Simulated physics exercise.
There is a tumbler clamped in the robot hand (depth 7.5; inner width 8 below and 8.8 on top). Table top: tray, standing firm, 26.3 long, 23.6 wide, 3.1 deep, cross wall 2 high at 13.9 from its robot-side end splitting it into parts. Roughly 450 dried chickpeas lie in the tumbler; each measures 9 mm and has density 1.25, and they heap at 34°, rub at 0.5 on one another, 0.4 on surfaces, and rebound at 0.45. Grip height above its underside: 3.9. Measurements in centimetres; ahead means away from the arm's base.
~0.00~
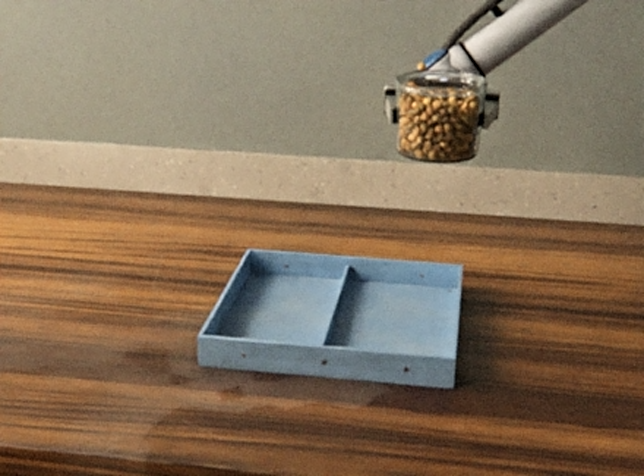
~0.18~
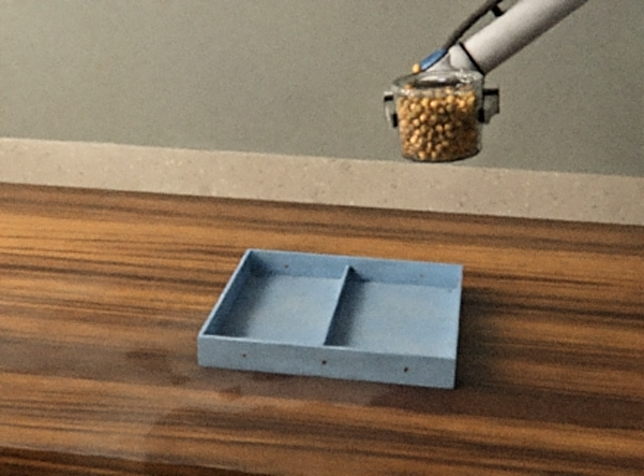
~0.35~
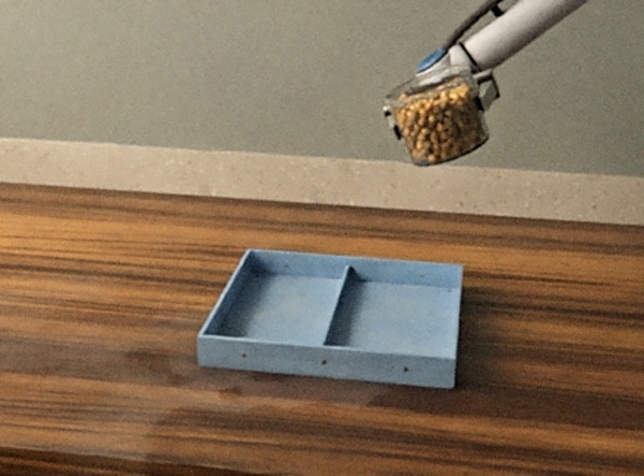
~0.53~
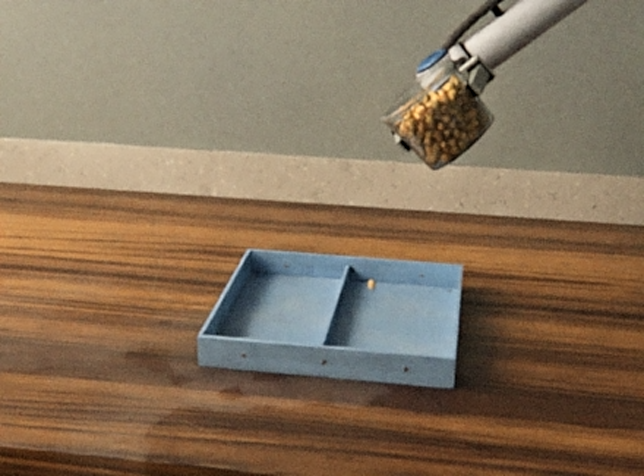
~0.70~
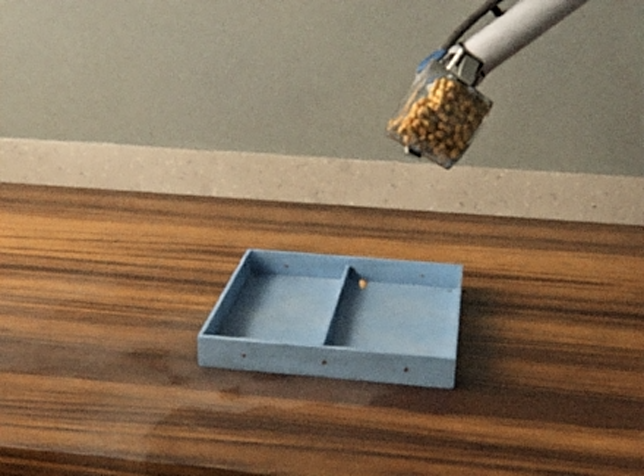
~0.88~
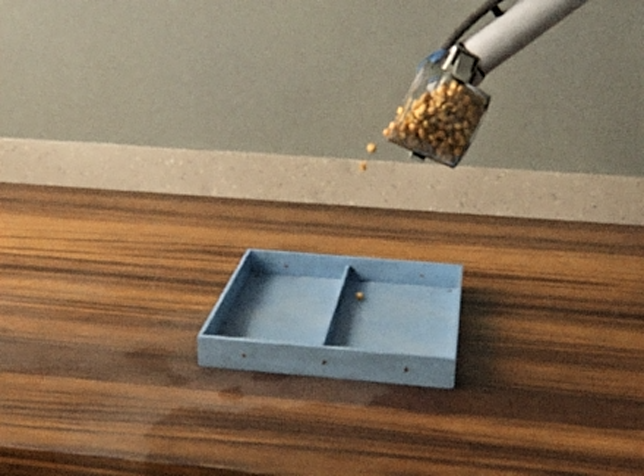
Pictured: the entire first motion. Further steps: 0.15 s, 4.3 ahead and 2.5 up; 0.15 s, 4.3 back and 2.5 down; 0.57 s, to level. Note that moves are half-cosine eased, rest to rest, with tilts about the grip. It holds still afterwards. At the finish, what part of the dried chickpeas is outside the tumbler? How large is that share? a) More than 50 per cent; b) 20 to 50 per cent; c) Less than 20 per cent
The answer is b.
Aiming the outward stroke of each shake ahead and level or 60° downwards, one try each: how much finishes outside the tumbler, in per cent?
It comes to around 35 per cent on the first try and around 10 per cent on the second.
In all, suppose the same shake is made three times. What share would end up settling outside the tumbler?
Roughly 70 in a hundred.
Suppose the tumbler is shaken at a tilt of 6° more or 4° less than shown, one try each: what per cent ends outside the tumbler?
Estimates, in order: 50 % and 35 %.
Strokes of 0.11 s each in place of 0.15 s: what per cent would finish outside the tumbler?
In that case about 75 in a hundred.
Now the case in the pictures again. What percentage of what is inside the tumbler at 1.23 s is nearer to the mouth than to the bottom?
About 50 percent.
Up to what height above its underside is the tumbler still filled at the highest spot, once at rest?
Around 6.5 cm up.
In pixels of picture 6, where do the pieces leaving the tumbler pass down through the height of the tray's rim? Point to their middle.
Roughly at (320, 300).
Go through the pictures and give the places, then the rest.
Tumbler middle at (439, 118), level; upper third of the load around (439, 104), from x 405 to 475, top at y 65; 451 in the tumbler, in the first frame.
Tumbler middle at (439, 118), tilted 6° forward; upper third of the load around (441, 104), from x 400 to 475, top at y 70, in the second frame.
Tumbler middle at (440, 118), tilted 23° forward; upper third of the load around (445, 104), from x 400 to 480, top at y 85; 450 in the tumbler, 1 in flight or on a rim, in the third frame.
Tumbler middle at (440, 117), tilted 43° forward; upper third of the load around (449, 103), from x 370 to 485, top at y 80; 450 in the tumbler, 1 in the robot-side part, in the fourth frame.
Tumbler middle at (440, 117), tilted 60° forward; upper third of the load around (449, 102), from x 365 to 485, top at y 80; 450 in the tumbler, 1 in the robot-side part, in the fifth frame.
Tumbler middle at (440, 117), tilted 66° forward; upper third of the load around (451, 104), from x 360 to 480, top at y 85; 448 in the tumbler, 1 in the robot-side part, 2 in flight or on a rim, in the sixth frame.
After 1.23 s, tilted 65° forward, highest piece 26 above the table; 275 in the tumbler, 14 in the far-side part, 1 in the robot-side part, 161 in flight or on a rim.
After 1.58 s, tilted 14° forward, highest piece 28 above the table; 266 in the tumbler, 119 in the far-side part, 60 in the robot-side part, 5 on the table or floor, 1 in flight or on a rim.
After 1.95 s, level, highest piece 28 above the table; 266 in the tumbler, 119 in the far-side part, 61 in the robot-side part, 5 on the table or floor.
After 3.00 s, level, highest piece 28 above the table; 266 in the tumbler, 119 in the far-side part, 61 in the robot-side part, 5 on the table or floor.
At rest, 266 in the tumbler, 119 in the far-side part, 61 in the robot-side part, 5 on the table or floor. That is 41 % outside the tumbler.
